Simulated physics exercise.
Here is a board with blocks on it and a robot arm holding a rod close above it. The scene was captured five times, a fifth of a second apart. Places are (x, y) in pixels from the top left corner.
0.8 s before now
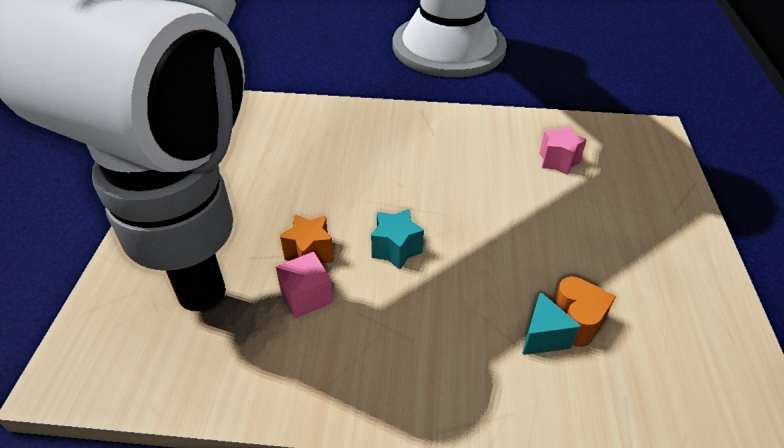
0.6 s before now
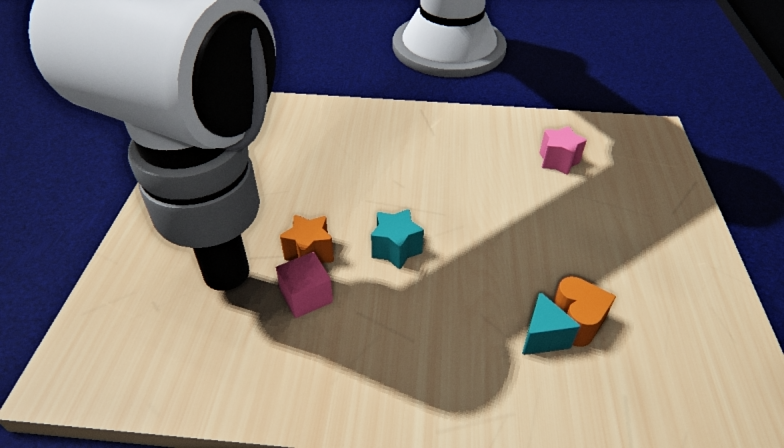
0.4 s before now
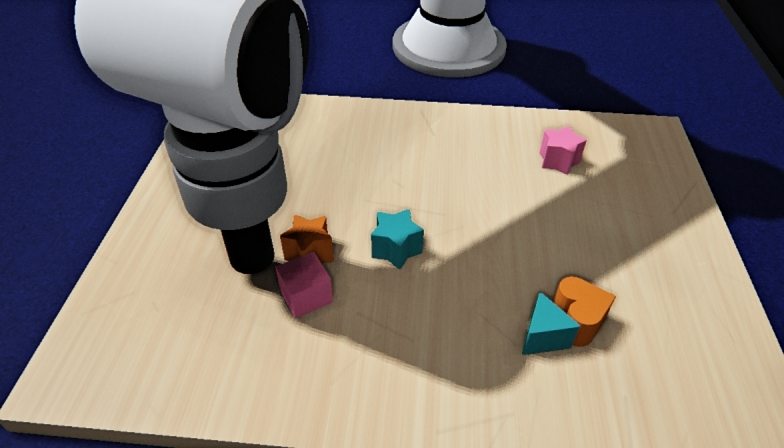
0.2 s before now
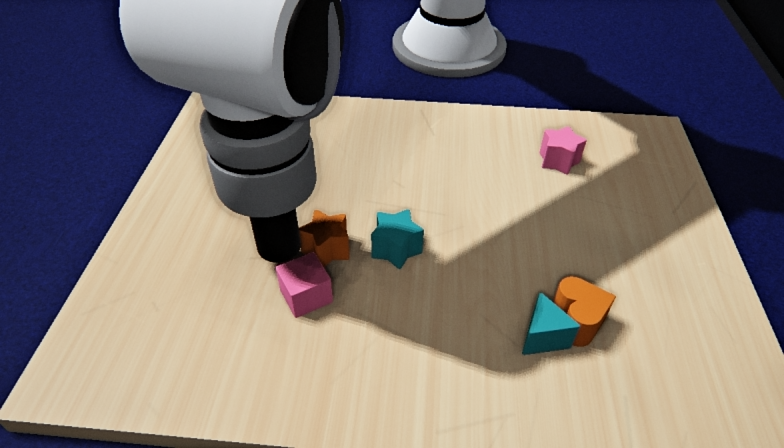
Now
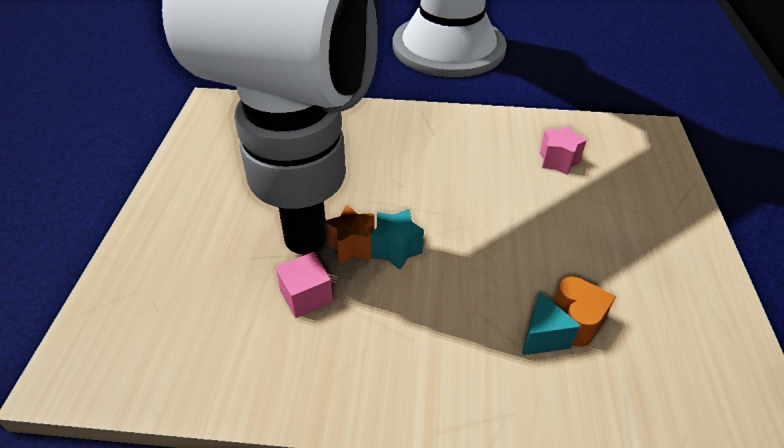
A white and grey robot arm holds a black rod close above a pale wooden board on a blue surface, seen from above at an angle. An orange star sits between a pink block and a turquoise star, with another pink block at upper right and a turquoise triangle beside an orange heart at lower right. The arm moves rightward and slightly away, then pushes the orange star right, up against the turquoise star.
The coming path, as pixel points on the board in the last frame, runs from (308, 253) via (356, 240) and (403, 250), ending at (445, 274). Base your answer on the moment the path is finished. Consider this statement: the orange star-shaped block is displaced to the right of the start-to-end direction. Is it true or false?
It is false.
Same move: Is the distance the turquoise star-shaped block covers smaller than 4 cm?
No.
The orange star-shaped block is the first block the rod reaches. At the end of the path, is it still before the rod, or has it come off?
The rod will have lost it.
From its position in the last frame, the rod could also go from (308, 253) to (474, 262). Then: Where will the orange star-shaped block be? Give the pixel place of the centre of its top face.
When the path ends, it will be at (497, 216).
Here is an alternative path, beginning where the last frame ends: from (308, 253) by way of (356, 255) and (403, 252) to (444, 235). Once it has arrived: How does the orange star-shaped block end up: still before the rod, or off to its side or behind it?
The rod keeps it before itself.
What follows on the original path. One third of the way, rod (357, 226); orange star-shaped block (395, 211), turned 15° clockwise; turquoise star-shaped block (437, 222), turned 20° clockwise.
Two thirds of the way, rod (404, 236); orange star-shaped block (441, 217); turquoise star-shaped block (484, 222).
At the end, rod (447, 261); pink square still; orange star-shaped block (472, 229), turned 20° anticlockwise; turquoise star-shaped block (511, 219), turned 25° anticlockwise.
